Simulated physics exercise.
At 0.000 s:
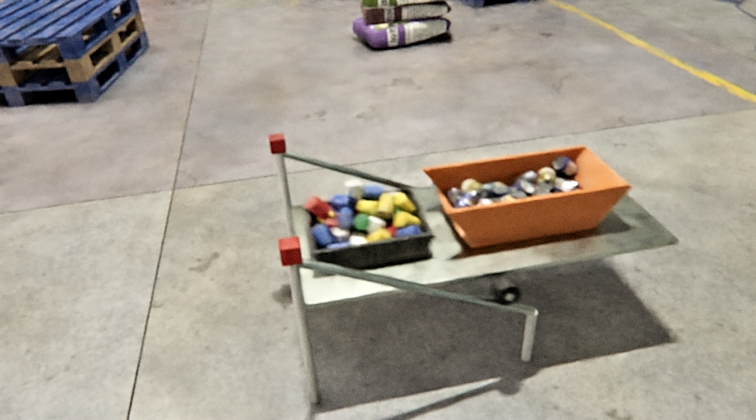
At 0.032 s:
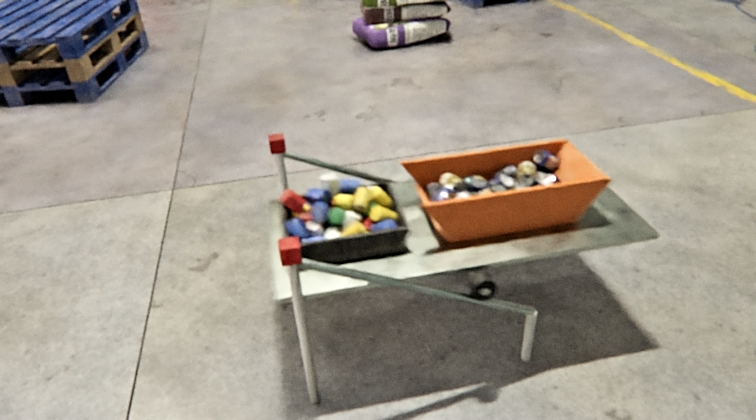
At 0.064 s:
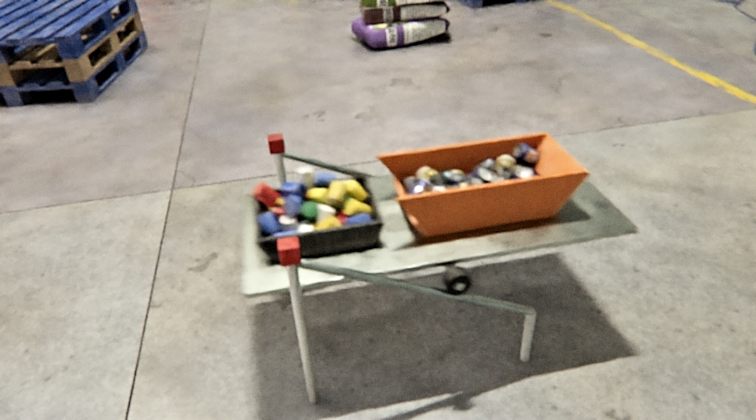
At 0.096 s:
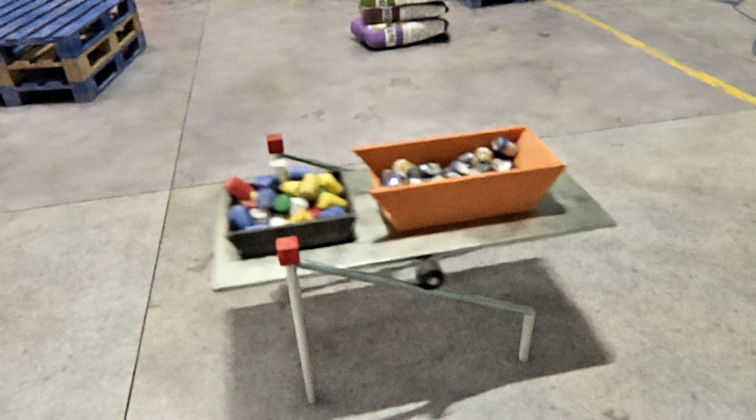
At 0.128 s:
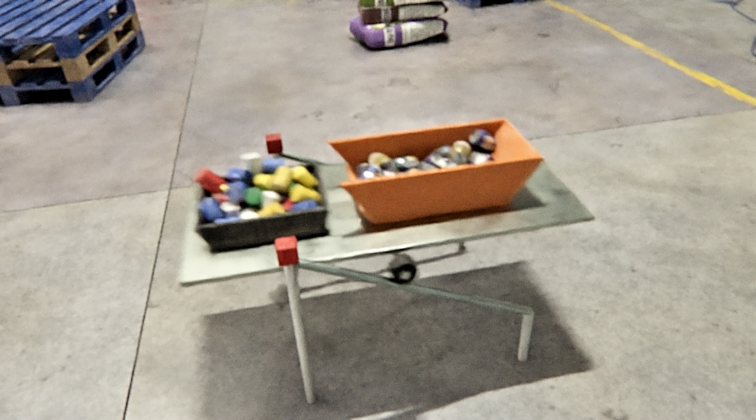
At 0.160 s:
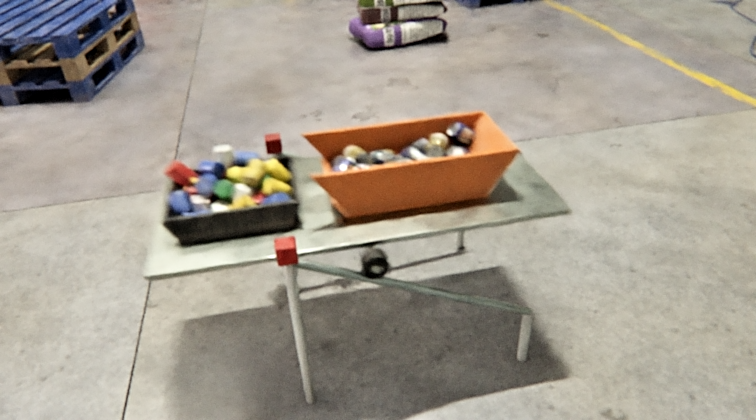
A flat grey platform carrying two open containers stands on a concrete floor in a warehouse-like space, seen from above at an angle, with blue pallets at upper left and stacked bags behind. A black basket of small colourful items sits left of a larger orange basket of shiny cans. The platform slides steadily left and slightly upward past fixed red-capped posts, both baskets riding along with their contents inside.
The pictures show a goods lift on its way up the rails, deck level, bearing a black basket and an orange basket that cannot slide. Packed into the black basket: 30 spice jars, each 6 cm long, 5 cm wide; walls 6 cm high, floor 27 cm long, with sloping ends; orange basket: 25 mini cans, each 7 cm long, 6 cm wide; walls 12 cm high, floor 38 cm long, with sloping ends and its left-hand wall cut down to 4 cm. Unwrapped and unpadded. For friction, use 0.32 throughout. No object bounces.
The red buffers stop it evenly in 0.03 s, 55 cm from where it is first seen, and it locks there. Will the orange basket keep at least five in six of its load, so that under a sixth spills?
The lost fraction is larger than one sixth.
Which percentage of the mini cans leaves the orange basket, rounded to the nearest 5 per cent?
Estimate: About 50 in a hundred.
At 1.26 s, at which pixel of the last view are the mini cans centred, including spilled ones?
I'd put the middle close to (246, 177).
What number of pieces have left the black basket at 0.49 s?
Estimate for the black basket by then: Some 16 out.
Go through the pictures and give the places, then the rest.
In the first picture (places track the rim corner closest to us here), orange basket (446, 212); black basket (315, 252); 0 cm travelled; all still inside.
The second picture shows orange basket (421, 206); black basket (288, 246); 8 cm travelled.
The third picture shows orange basket (395, 199); black basket (259, 240); 16 cm travelled.
The fourth picture shows orange basket (368, 192); black basket (229, 234); 23 cm travelled.
The fifth picture shows orange basket (340, 184); black basket (198, 227); 31 cm travelled.
The sixth picture shows orange basket (311, 177); black basket (165, 220); 39 cm travelled; all still inside.
After 0.21 s, it meets the buffers.
After 0.33 s, the black basket is down by 7 of 30 and the orange basket is down by 4 of 25.
After 0.49 s, the black basket is down by 16 of 30 and the orange basket is down by 12 of 25.
After 0.71 s, the black basket is down by 20 of 30 and the orange basket is down by 13 of 25.
Final count (at 1.26 s), the black basket is down by 20 of 30 and the orange basket is down by 13 of 25. Asked share, 13 of 25, 52 per cent.
